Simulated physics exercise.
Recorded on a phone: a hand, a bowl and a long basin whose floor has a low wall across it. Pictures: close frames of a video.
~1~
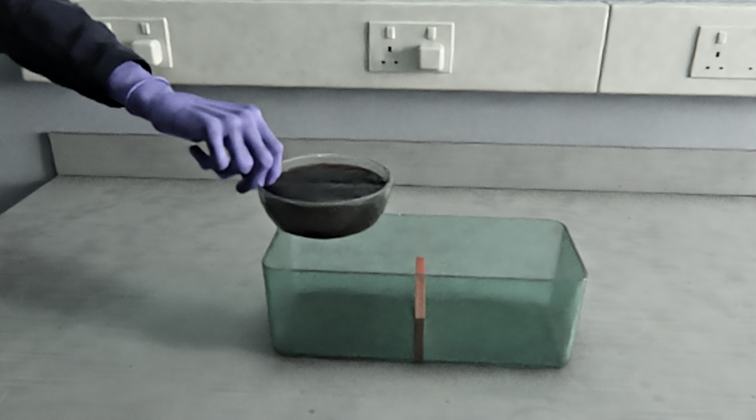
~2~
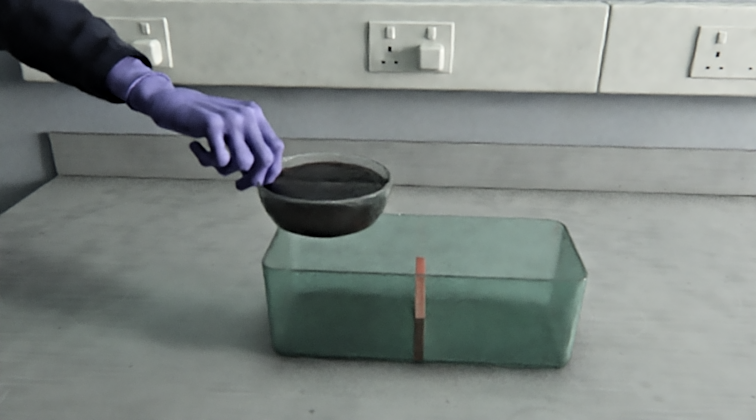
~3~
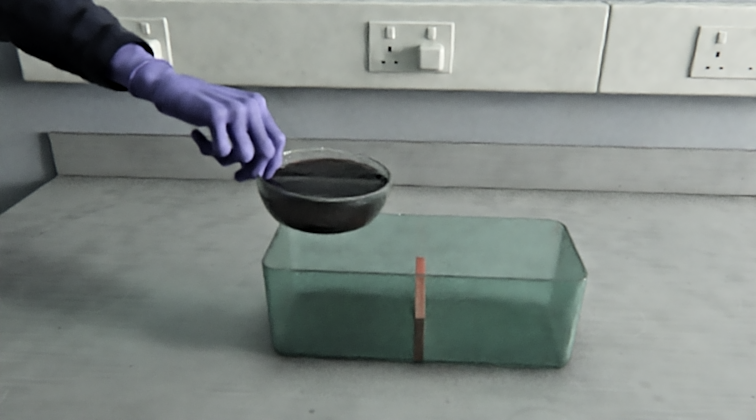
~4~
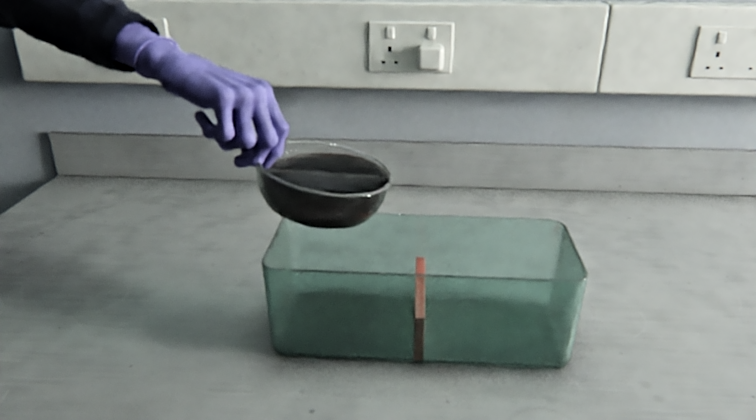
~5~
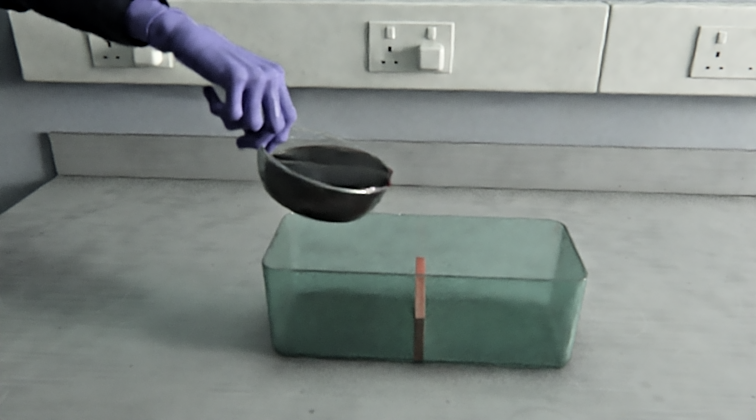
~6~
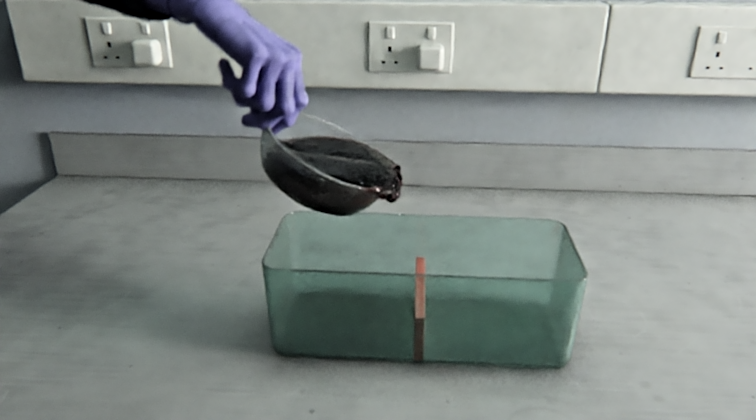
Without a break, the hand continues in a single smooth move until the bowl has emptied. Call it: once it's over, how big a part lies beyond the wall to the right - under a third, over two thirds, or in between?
Over two thirds.
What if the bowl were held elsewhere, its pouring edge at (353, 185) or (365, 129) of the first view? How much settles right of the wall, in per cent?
You'd get around 70 per cent and then around 90 per cent.
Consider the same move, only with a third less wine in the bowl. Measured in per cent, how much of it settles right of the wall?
Near 95 %.
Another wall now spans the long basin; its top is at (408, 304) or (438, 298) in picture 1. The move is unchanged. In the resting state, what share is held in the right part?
Roughly 90 % and then 85 %.
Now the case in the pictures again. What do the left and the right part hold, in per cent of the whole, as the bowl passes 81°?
About 0 per cent on the left and 35 on the right.
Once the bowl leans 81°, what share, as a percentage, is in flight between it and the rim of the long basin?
Around 45 in a hundred.
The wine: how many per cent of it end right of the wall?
I'd say close to 95 per cent.
A moment on, the bowl is tipped on its side and 20 per cent is still to pour, 2 is left of the wall and 34 right of it.
Next, the bowl is tipped on its side and 1 per cent is still to pour, 2 is left of the wall and 92 right of it.
Then the bowl is tipped on its side and 0 per cent is still to pour, 4 is left of the wall and 96 right of it.
Later the bowl is tipped on its side and 0 per cent is still to pour, 4 is left of the wall and 96 right of it.
Finally, 4 per cent lies left of the wall, 96 right of it and 1 outside.
